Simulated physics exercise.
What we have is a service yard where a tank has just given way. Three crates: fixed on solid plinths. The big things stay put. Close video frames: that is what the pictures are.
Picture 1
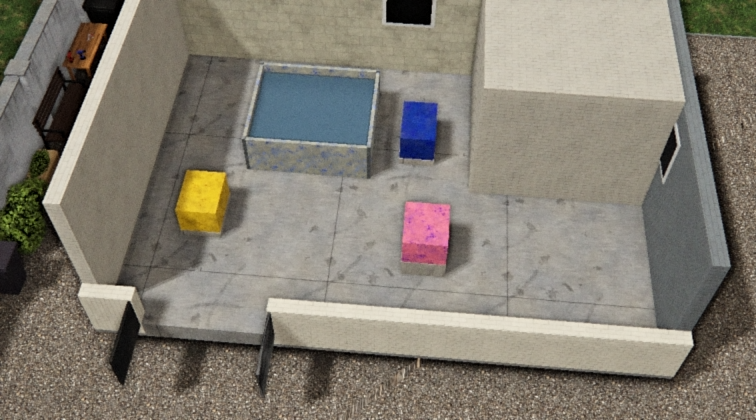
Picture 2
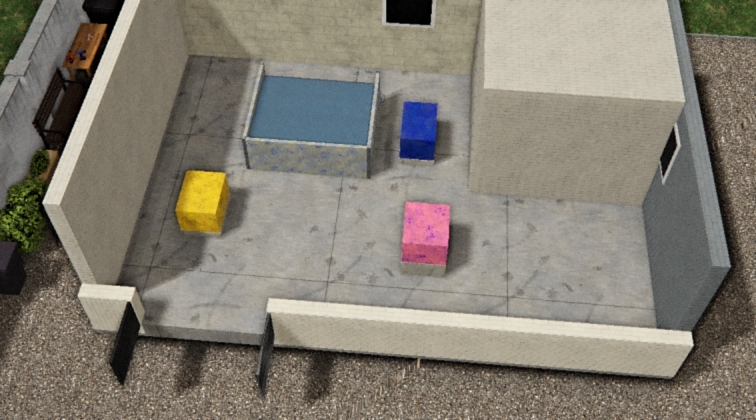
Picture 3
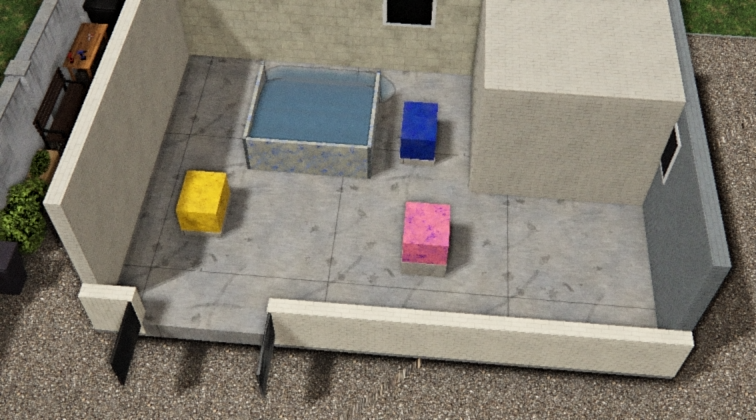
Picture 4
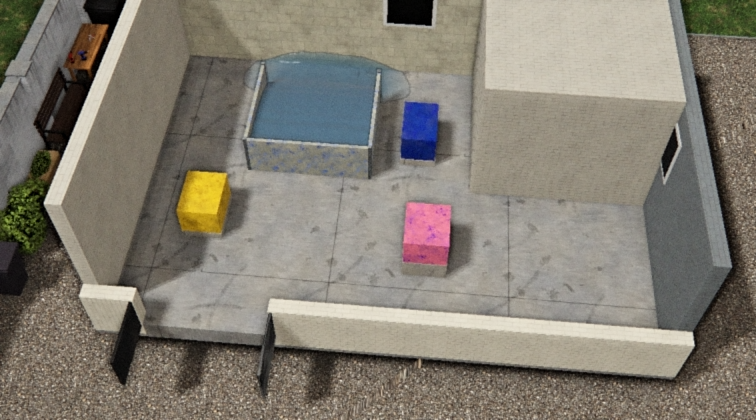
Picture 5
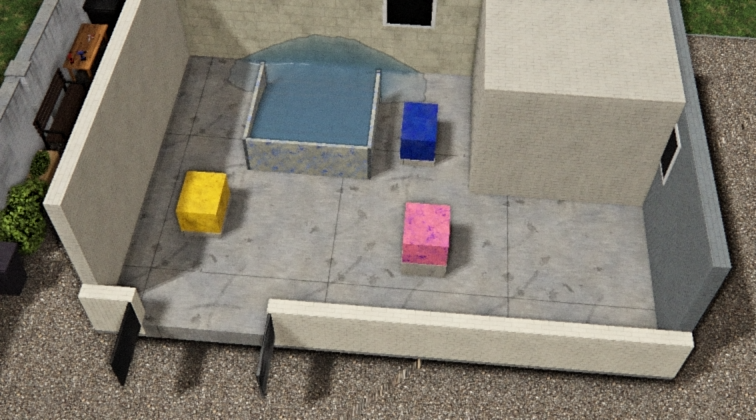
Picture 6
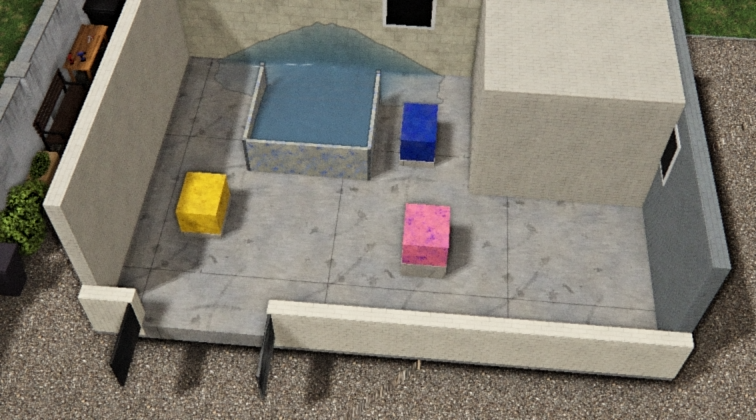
The video shows an open tank of still water in a walled yard with yellow, blue and pink crates, then water pours out over its far side and spreads along the back wall and rightward behind the blue crate.
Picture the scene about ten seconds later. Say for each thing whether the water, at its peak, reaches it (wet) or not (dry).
Pink crate: Dry; blue crate: Wet; yellow crate: Wet.
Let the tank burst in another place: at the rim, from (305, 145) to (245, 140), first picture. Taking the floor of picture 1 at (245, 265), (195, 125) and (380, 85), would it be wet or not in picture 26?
Well, the first one's sodden, the second's sodden, and the third's left untouched.
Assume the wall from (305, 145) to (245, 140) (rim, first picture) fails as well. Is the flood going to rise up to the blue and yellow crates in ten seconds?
Note - blue crate is left dry; yellow crate is overtopped.
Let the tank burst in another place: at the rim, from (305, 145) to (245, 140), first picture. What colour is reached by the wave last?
My pick is the blue crate.
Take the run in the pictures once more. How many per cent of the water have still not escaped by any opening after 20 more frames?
Roughly 100 %.
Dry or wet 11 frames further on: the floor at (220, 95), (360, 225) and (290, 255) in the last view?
Status per point, in sequence: Waterlogged, then unwetted, then unwetted.
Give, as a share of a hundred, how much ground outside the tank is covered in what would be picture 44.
It should be close to 85 %.
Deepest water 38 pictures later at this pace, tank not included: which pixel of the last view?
It should be roughly at (454, 83).
A moment on, water covers 15 % of the floor; the pink crate not reached, the blue crate not reached, the yellow crate not reached.
Next, water covers 25 % of the floor; the pink crate not reached, the blue crate water round its plinth, the yellow crate not reached.
Then, water covers 55 % of the floor; the pink crate water round its plinth, the blue crate water round its plinth, the yellow crate water round its plinth.
Later, water covers 85 % of the floor; the pink crate water round its plinth, the blue crate water round its plinth, the yellow crate water round its plinth.
In the end, water covers 100 % of the floor; the pink crate stayed above the water, the blue crate was topped, the yellow crate was topped.
